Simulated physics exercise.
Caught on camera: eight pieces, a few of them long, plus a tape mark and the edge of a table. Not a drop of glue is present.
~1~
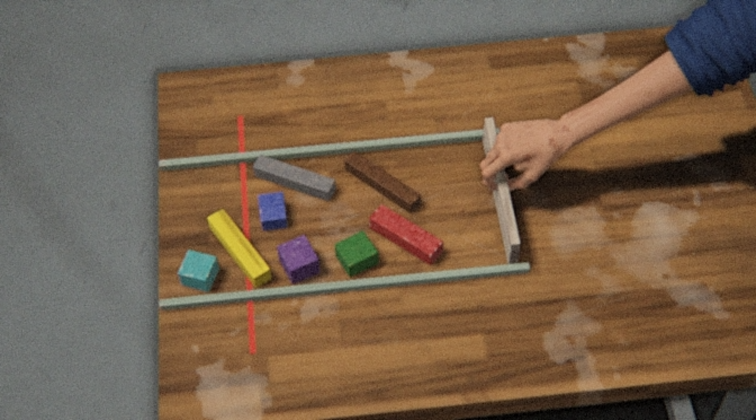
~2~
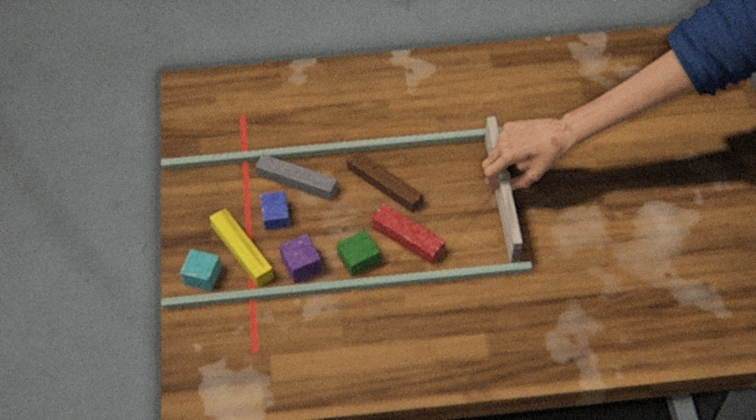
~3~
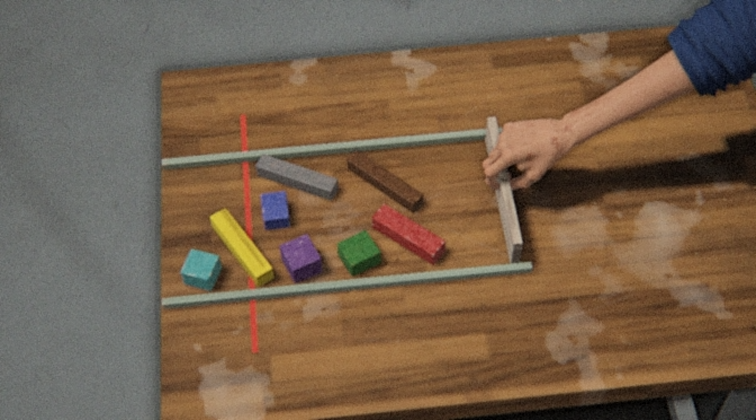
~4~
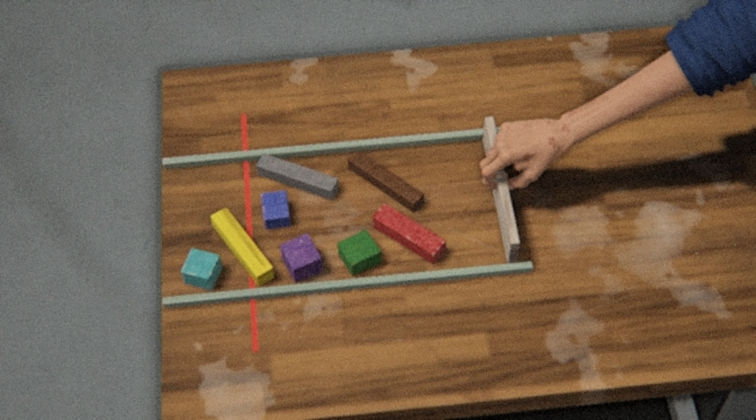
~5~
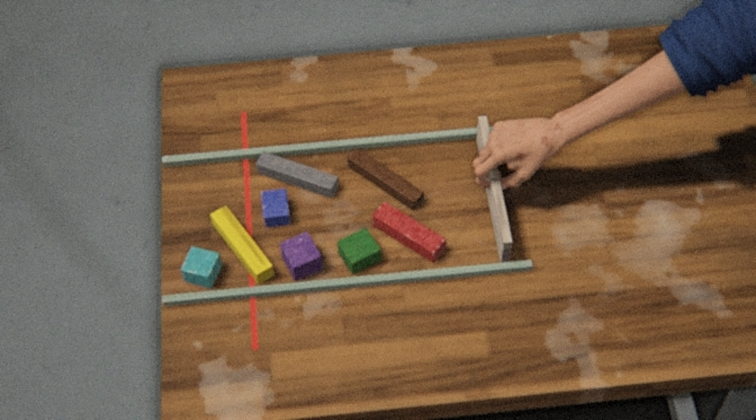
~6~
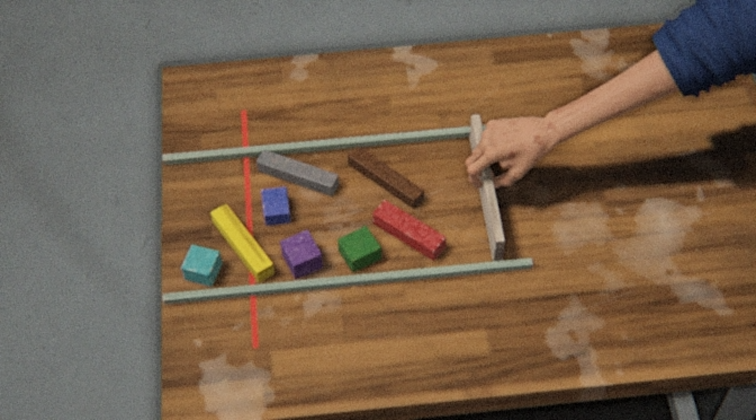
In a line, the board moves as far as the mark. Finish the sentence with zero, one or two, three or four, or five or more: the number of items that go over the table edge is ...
The number of items that go over the table edge is one or two.
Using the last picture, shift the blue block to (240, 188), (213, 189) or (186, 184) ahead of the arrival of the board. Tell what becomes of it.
In turn: Stays put, stays put, stays put.
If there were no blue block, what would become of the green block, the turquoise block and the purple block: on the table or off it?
Final state: Green block in place, turquoise block off, purple block in place.
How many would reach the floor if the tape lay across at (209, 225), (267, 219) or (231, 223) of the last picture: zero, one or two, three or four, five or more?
Try 1 - three to four; try 2 - just one or two; try 3 - three or four.
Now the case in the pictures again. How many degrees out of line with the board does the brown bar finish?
I'd estimate about 0 degrees.
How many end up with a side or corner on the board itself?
Tally at the end: 2.
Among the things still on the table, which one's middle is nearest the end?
Foremost is the purple block.
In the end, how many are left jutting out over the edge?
Count of overhanging things: 2.
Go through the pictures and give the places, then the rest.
The first picture shows turquoise block (199, 271); yellow stick (239, 248); blue block (273, 211); board (501, 190); tape (246, 226).
The second picture shows yellow stick (241, 247); brown bar (384, 181).
The third picture shows blue block (275, 210); purple block (301, 259).
The fourth picture shows turquoise block (202, 269); board (501, 189).
The fifth picture shows yellow stick (242, 245); green block (359, 251).
The sixth picture shows turquoise block (202, 266); yellow stick (242, 243); blue block (276, 206); board (486, 187); tape (249, 221).
A little later, none off yet; turquoise block at rest near (202, 266); yellow stick at rest near (242, 243); blue block at rest near (276, 206).
Next, none off yet; turquoise block at rest near (202, 266); yellow stick moving near (237, 244); blue block at rest near (276, 206).
Later still, none off yet; turquoise block shifted about its own width near (154, 268); yellow stick shifted about its own width near (187, 250); blue block shifted about its own width near (228, 205).
When it is over, the number that fall off is one or two; down, yellow stick and turquoise block.
